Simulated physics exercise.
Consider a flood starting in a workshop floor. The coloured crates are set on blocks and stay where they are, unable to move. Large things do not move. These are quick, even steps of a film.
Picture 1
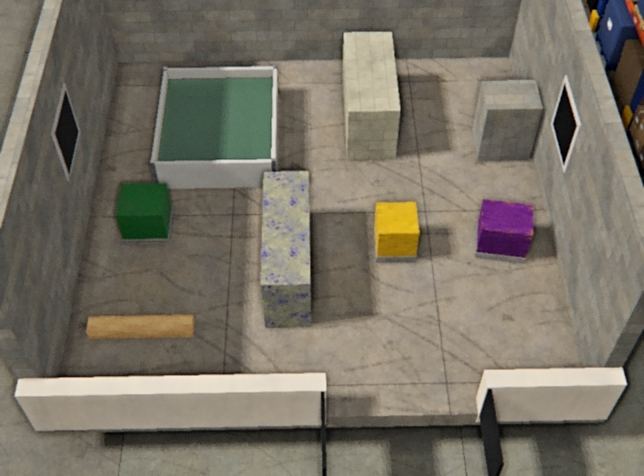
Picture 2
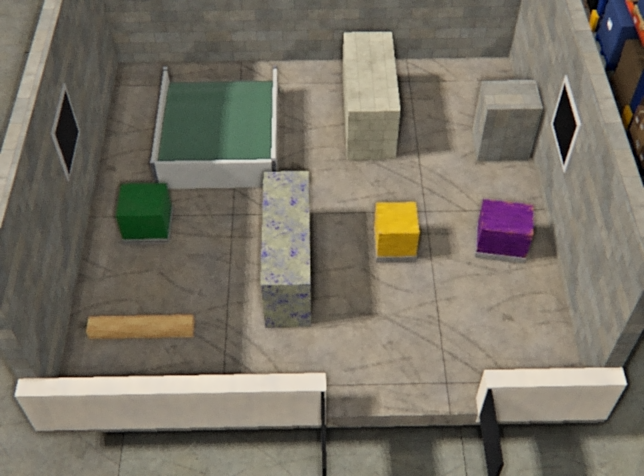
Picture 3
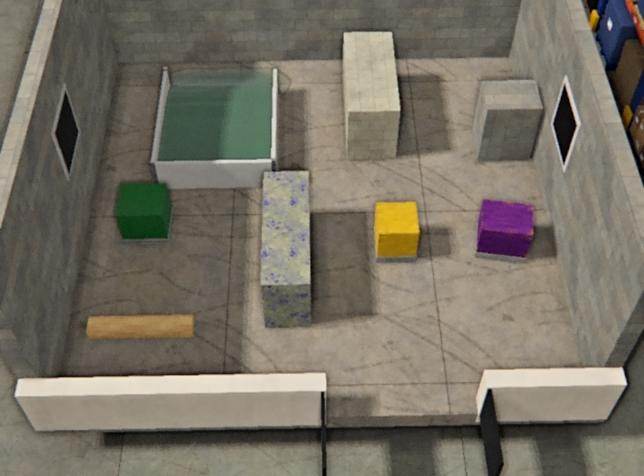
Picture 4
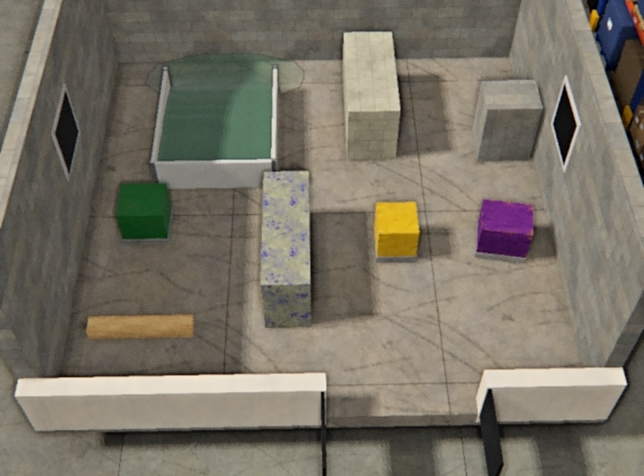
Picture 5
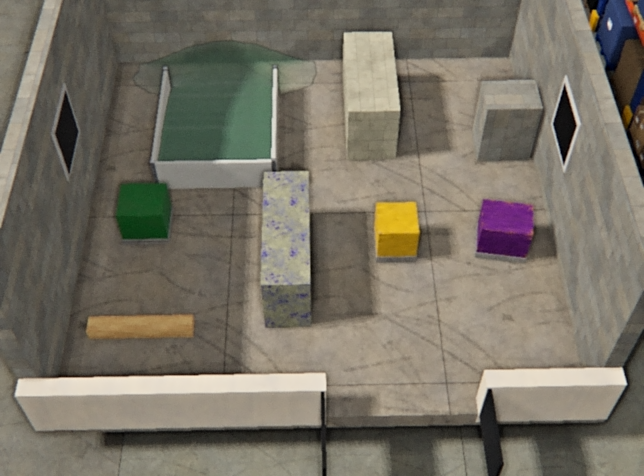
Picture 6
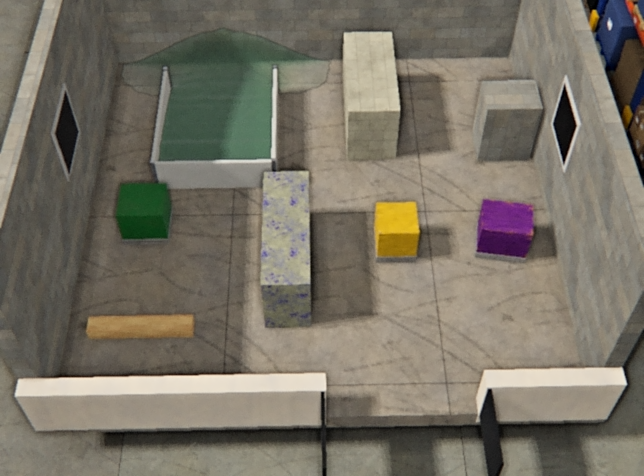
A white-walled tank of green water sits at the back left of a grey-walled workshop floor, seen from high above the front in a fixed view. Pale and grey blocks stand behind a speckled block, with green, yellow and purple cubes and a wooden bar around it. The tank's far side disappears, and water slips out behind it, spreading left and right along the back wall.
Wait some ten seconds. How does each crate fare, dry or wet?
The purple crate comes out dry. The green crate comes out wet. The yellow crate comes out dry.
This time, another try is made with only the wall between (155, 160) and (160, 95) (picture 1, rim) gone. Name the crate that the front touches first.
That would be the crate marked green.
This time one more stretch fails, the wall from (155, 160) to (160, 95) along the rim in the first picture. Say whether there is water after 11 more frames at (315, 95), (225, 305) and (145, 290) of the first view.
As listed: Free of water, no water, flooded.
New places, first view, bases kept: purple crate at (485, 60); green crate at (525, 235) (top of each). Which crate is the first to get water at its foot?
One in purple.
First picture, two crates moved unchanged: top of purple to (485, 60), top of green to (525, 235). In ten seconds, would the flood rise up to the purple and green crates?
Briefly, the purple one gets flooded and the green one stays clear.
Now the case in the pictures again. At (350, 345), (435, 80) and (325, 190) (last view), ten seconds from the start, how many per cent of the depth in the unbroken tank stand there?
First 6, next 8, last 8 in a hundred.
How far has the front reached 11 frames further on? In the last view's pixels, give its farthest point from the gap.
The farthest wet point should be near (488, 70).
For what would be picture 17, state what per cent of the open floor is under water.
About 20 %.
A moment on, water covers 10 % of the floor; the purple crate not reached, the green crate not reached, the yellow crate not reached.
Next, water covers 20 % of the floor; the purple crate not reached, the green crate not reached, the yellow crate not reached.
Then, water covers 35 % of the floor; the purple crate not reached, the green crate water round its plinth, the yellow crate not reached.
Later, water covers 65 % of the floor; the purple crate water round its plinth, the green crate water round its plinth, the yellow crate water round its plinth.
In the end, water covers 90 % of the floor; the purple crate stayed above the water, the green crate was topped, the yellow crate stayed above the water.
